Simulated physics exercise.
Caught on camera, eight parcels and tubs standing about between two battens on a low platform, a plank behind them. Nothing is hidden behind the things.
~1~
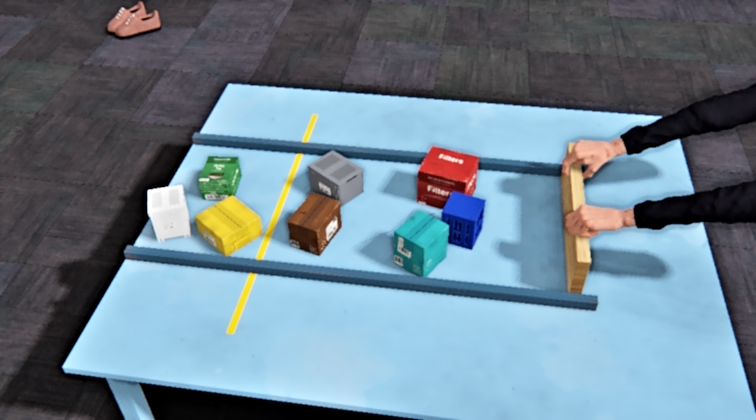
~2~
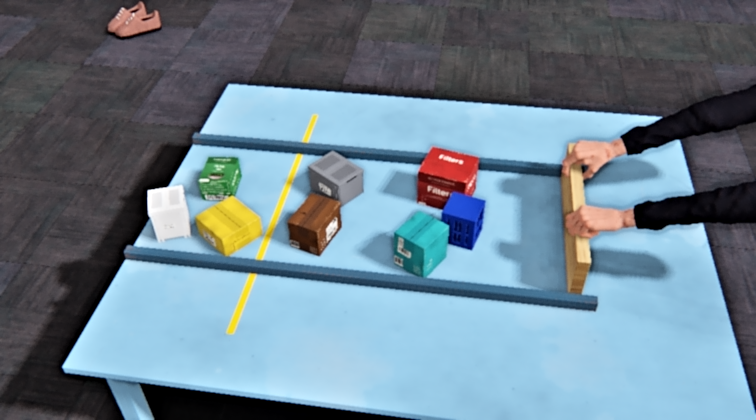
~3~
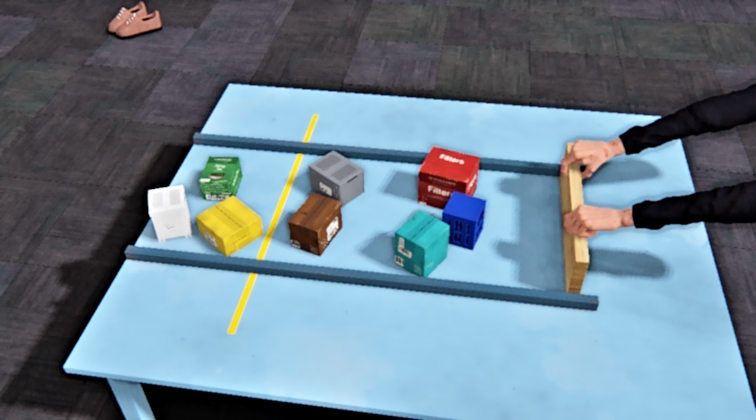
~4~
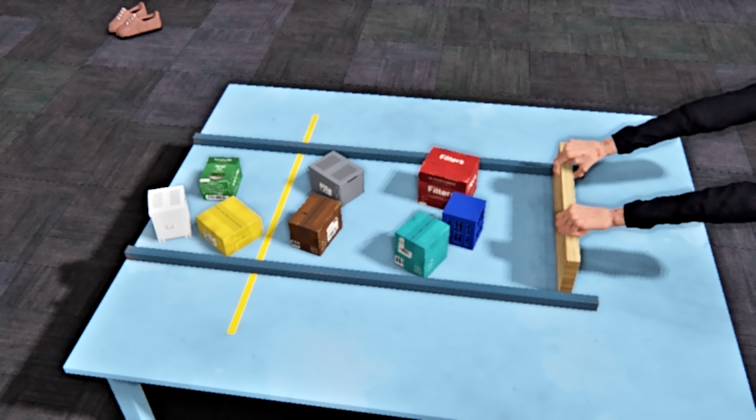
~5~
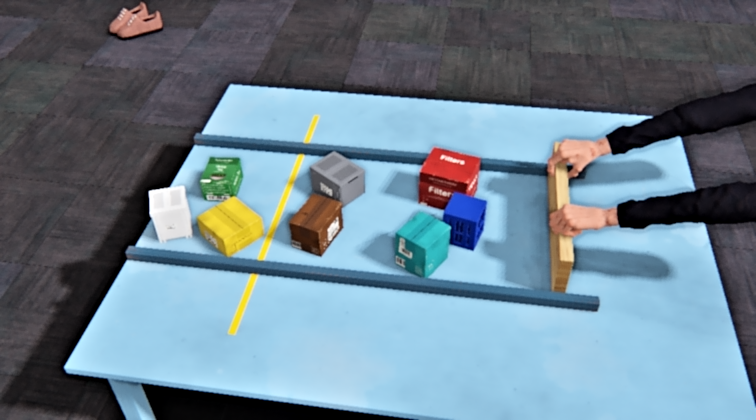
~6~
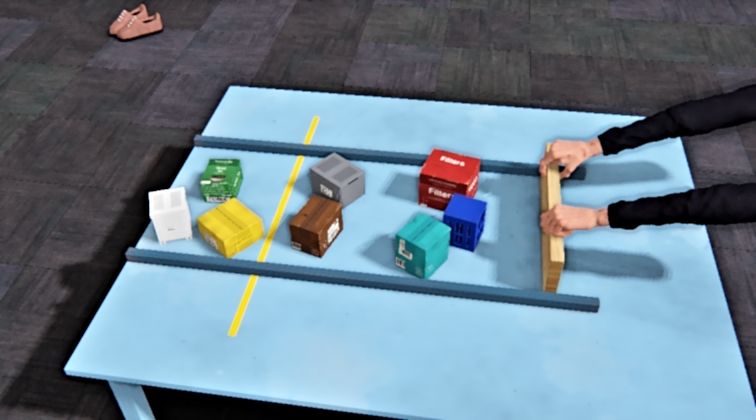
In the video, eight colourful boxes and containers stand between two rails on a light blue table crossed by yellow tape, while two hands at the right hold a wooden plank still, then slide it slightly left without touching them.
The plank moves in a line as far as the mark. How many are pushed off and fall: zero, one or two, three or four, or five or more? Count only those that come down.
In the end the number that fall off is one or two.
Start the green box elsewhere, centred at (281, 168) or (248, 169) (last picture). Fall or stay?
Place by place, it stays on; stays on.
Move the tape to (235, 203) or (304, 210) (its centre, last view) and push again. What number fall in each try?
Down on the ground: 3 and 0.
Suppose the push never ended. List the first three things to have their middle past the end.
The order is the white tote, then the green box, then the yellow parcel.
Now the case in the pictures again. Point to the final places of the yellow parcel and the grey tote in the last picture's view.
About (172, 231), and the other about (216, 179).
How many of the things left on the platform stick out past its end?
It comes to 1.
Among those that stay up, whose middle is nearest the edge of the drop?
The green box.
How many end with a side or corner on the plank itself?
3 of them.
Soon after, none off yet; white tote at rest near (171, 216); green box at rest near (222, 181); yellow parcel at rest near (231, 228).
By the end, the number that fall off is one or two; fallen, white tote.
